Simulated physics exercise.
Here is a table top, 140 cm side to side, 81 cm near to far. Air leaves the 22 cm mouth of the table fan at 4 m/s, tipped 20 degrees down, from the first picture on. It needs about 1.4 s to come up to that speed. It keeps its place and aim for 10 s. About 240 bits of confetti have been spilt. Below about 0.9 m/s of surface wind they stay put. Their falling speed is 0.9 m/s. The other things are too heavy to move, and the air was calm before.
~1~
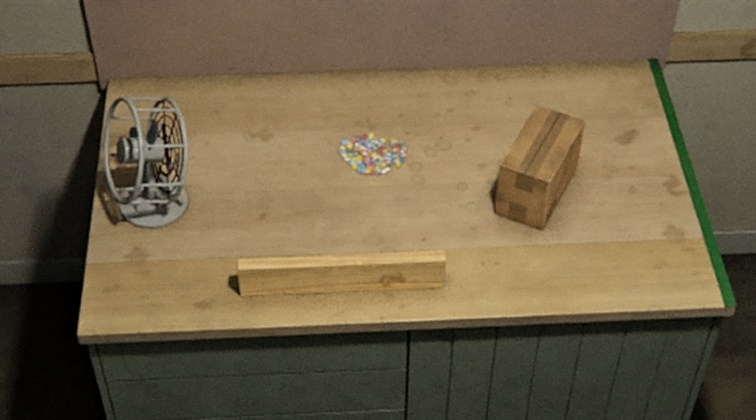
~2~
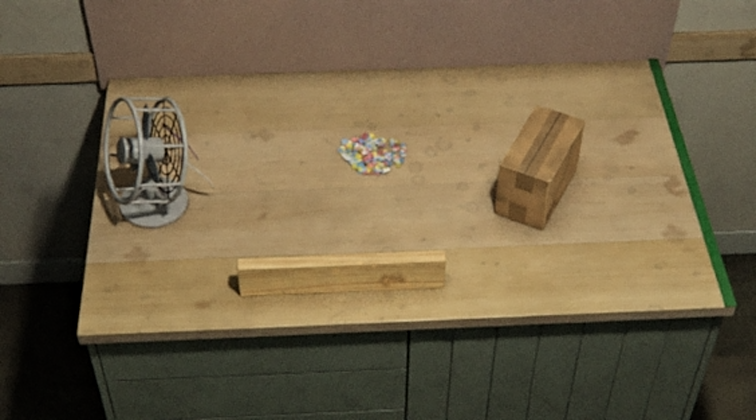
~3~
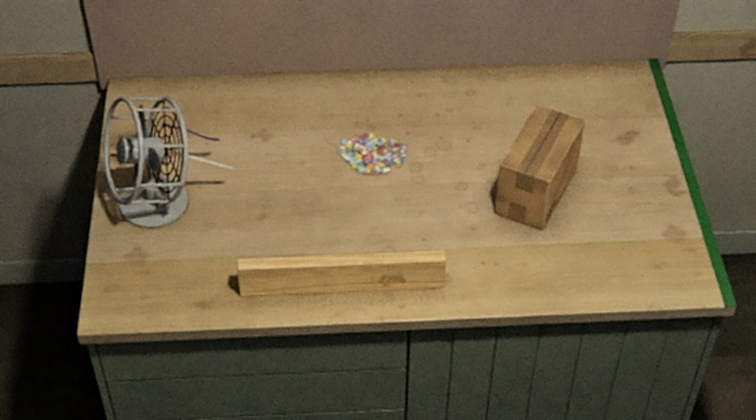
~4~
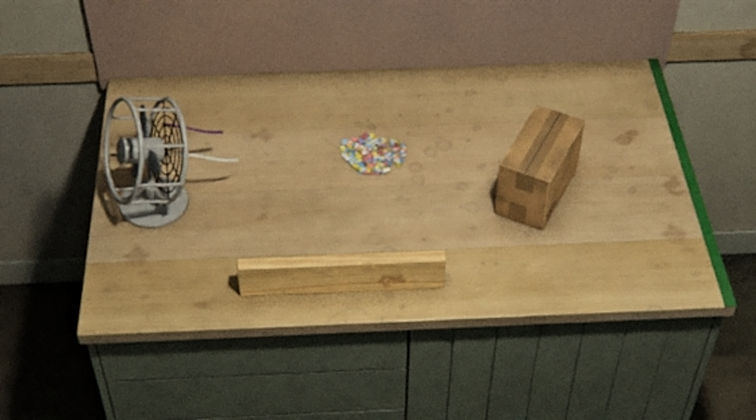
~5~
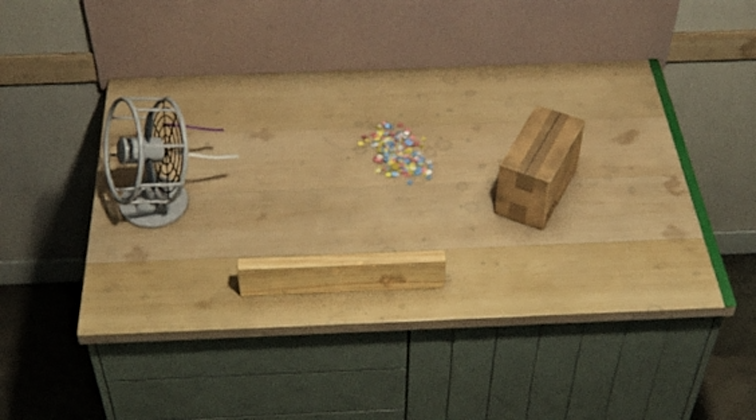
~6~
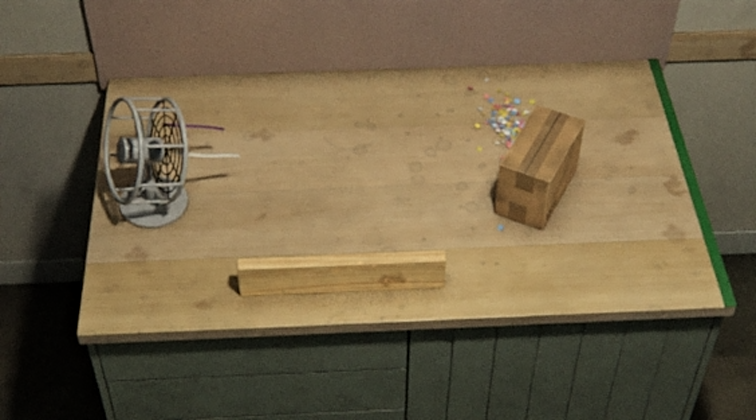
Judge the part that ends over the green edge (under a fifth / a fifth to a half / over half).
By then over half are over the green edge.
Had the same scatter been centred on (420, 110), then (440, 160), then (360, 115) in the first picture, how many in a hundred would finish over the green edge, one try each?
In turn about 100 %, 90 %, 100 %.
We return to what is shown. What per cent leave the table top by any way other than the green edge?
Near 0 %.
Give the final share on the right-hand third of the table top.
About 5 %.
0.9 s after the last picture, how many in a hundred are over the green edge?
Some 90 per cent.
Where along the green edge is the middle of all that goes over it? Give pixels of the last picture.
Around (679, 127).
Then, 0.9 s after the last picture, 10 % are on the move or not yet settled, 87 % are over the green edge.
Then, 2.1 s after the last picture, 4 % are on the move or not yet settled, 92 % are over the green edge.
Then, 4.4 s after the last picture, 2 % are on the move or not yet settled, 93 % are over the green edge.
Then, 8.9 s after the last picture, at the end, 93 % are over the green edge.
